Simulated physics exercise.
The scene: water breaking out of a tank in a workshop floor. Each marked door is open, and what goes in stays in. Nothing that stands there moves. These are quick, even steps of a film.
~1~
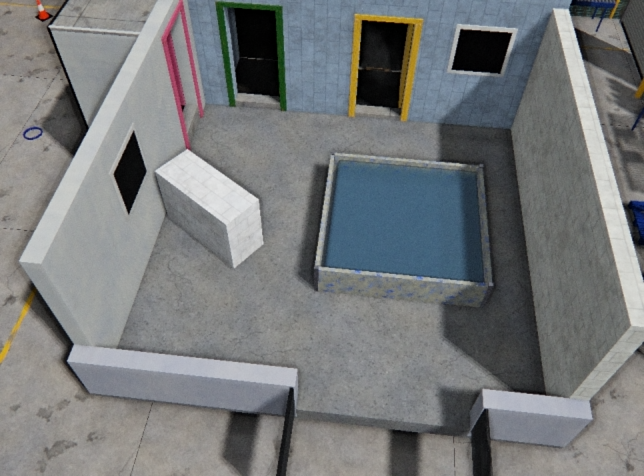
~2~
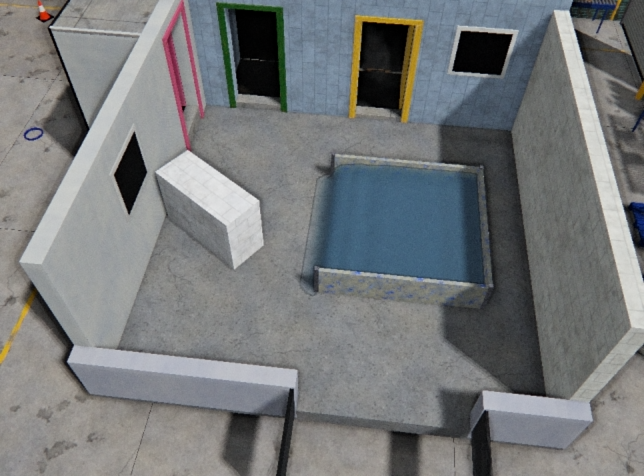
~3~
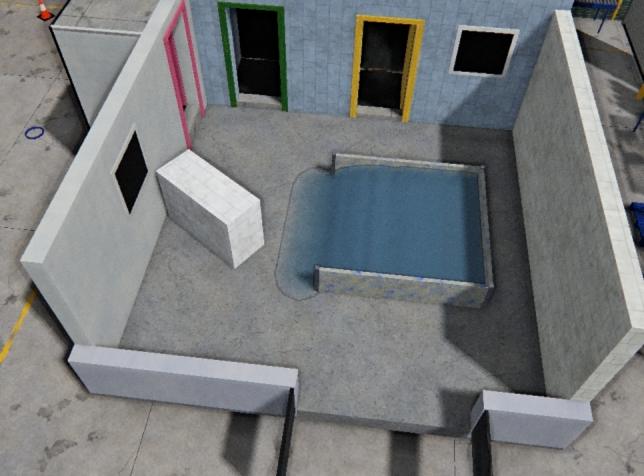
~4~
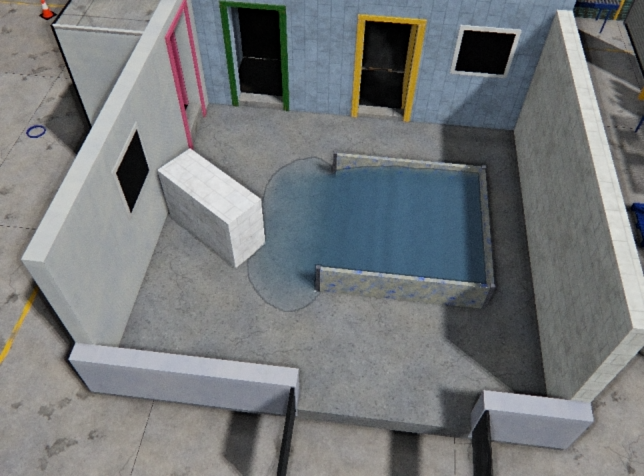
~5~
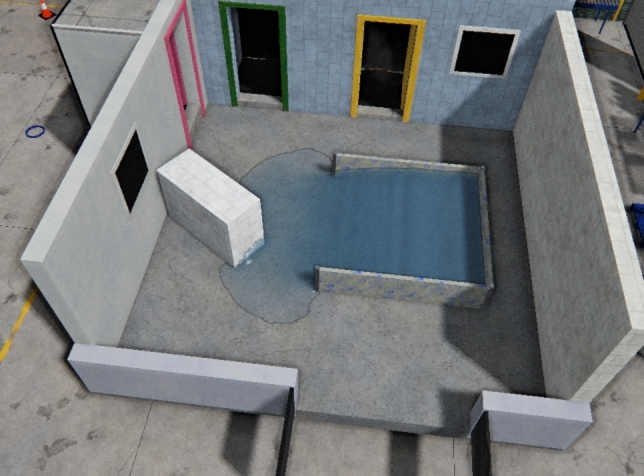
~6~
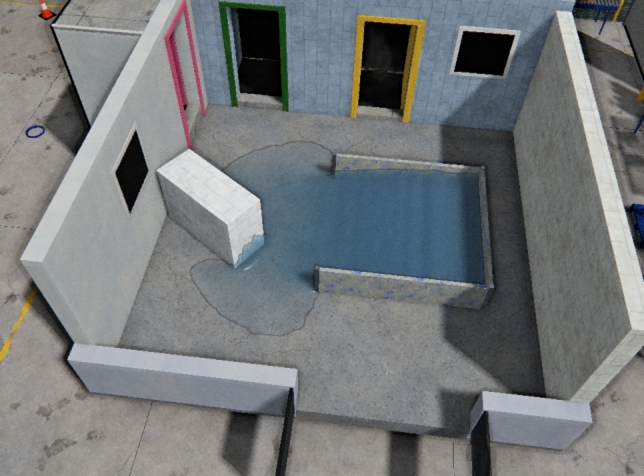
Water pours from the left side of a tank, spreads across the floor and meets a white block.
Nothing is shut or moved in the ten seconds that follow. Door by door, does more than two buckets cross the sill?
In the end: The green door lets in a lot; the yellow door admits no more than that; the pink door admits no more than that.
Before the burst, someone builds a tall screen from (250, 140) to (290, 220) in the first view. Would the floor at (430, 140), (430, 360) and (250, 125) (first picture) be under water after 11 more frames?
In turn: Dry, clear, covered.
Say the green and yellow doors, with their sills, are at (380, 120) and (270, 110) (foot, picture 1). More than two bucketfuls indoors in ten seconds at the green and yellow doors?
My reading: The green door is under; the yellow door takes more.
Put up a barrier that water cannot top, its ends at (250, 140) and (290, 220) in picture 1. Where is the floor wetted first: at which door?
I say the door marked green.
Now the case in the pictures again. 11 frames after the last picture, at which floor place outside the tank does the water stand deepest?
Around (208, 104).
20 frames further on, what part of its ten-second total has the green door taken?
Roughly 30 per cent.
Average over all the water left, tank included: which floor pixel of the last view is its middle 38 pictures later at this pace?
At about (307, 212).
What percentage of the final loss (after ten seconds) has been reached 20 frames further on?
Close to 10 %.
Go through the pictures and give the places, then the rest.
The tank at (404, 217) is whole and still, in the first picture.
Water pours out at (327, 225) and has run to (310, 290), in the second picture.
The front is at (294, 294), out from the gap at (328, 225), in the third picture.
The front is at (270, 297), out from the gap at (329, 224), in the fourth picture.
Water pours out at (328, 225) and has run to (235, 291), in the fifth picture.
Water pours out at (328, 225) and has run to a hidden place, in the sixth picture.
A moment on, water covers 35 % of the floor; the green door not reached, the yellow door not reached, the pink door not reached.
Next, water covers 40 % of the floor; the green door wet at the sill, nothing in, the yellow door not reached, the pink door wet at the sill, nothing in.
Then, water covers 55 % of the floor; the green door over two buckets in, the yellow door wet at the sill, nothing in, the pink door under two buckets in.
Later, water covers 90 % of the floor; the green door far over two buckets in, the yellow door wet at the sill, nothing in, the pink door under two buckets in.
In the end, water covers 100 % of the floor; the green door far over two buckets in, the yellow door wet at the sill, nothing in, the pink door under two buckets in.
